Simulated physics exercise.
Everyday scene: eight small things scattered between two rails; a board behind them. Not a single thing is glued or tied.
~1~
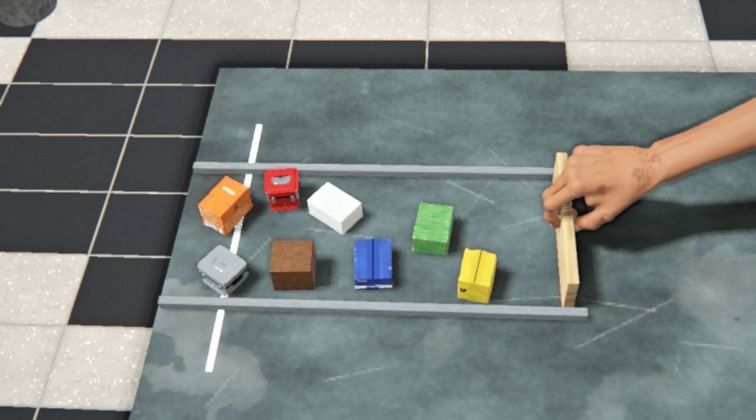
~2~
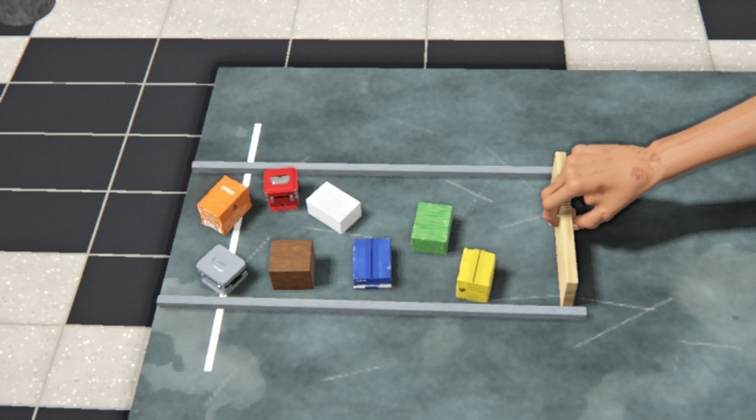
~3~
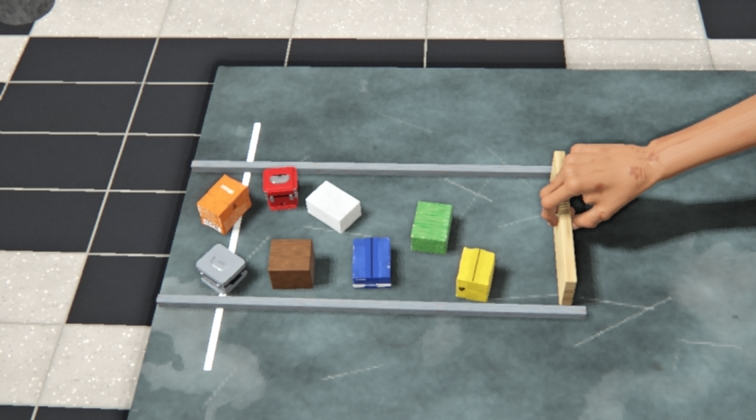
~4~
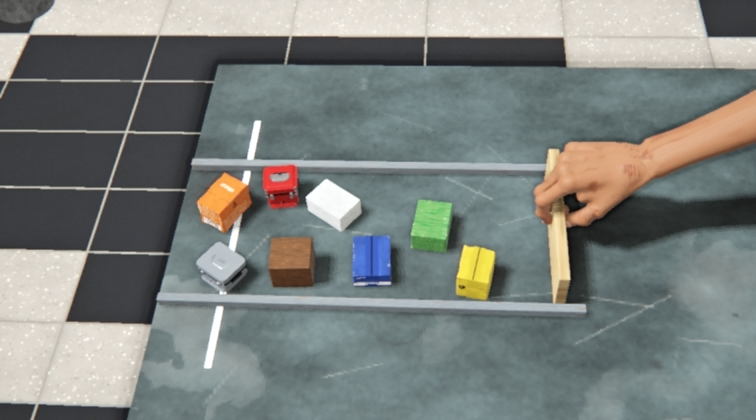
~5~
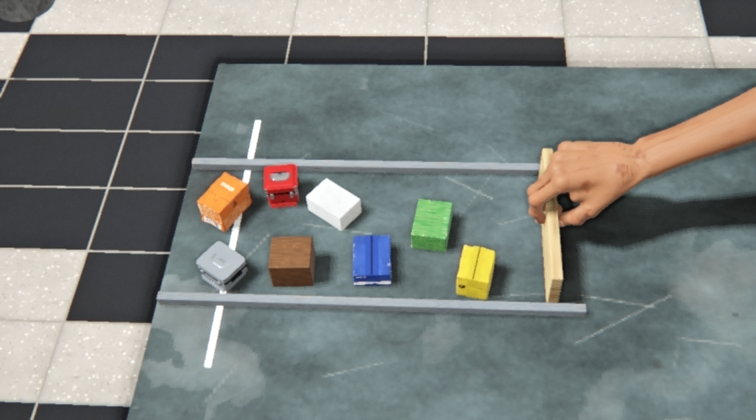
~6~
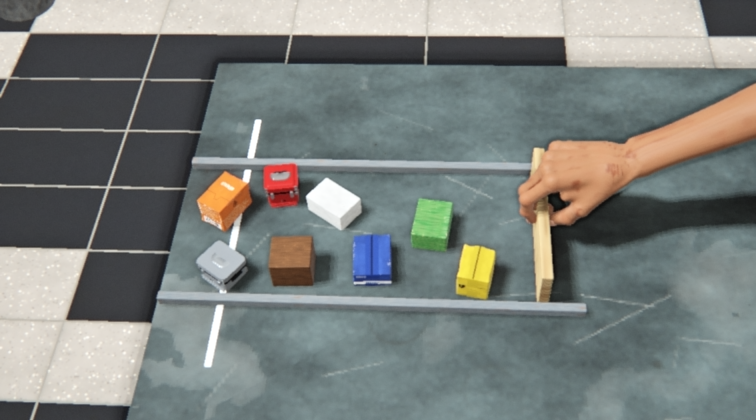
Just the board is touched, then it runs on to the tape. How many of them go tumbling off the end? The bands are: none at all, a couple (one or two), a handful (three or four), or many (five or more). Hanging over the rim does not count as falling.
The count that falls off is between three and four.
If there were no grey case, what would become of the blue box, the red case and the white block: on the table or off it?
Blue box safe, red case gone, white block safe.
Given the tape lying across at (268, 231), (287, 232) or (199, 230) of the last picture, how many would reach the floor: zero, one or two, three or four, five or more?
One to two; either one or two; five or over.
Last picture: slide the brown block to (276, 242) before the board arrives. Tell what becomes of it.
Result: It comes off.
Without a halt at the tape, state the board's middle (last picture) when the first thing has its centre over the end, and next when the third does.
Roughly (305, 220) and then roughly (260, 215).
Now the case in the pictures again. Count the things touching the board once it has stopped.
It adds up to 2.
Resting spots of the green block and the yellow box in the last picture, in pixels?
About (218, 221), and about (209, 267).
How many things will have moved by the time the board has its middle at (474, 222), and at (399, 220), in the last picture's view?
The first number is 1, the next one 3.
Soon after, none off yet; orange box at rest near (225, 201); grey case at rest near (223, 267); red case at rest near (282, 185).
Then, none off yet; orange box at rest near (225, 201); grey case moving near (219, 267); red case moved a little near (270, 180).
Further on, none off yet; orange box moved about its own width near (187, 209); grey case on its side near (144, 299); red case moved well along near (203, 175).
At rest, the number that fall off is three or four; fallen, brown block, red case, grey case and orange box.
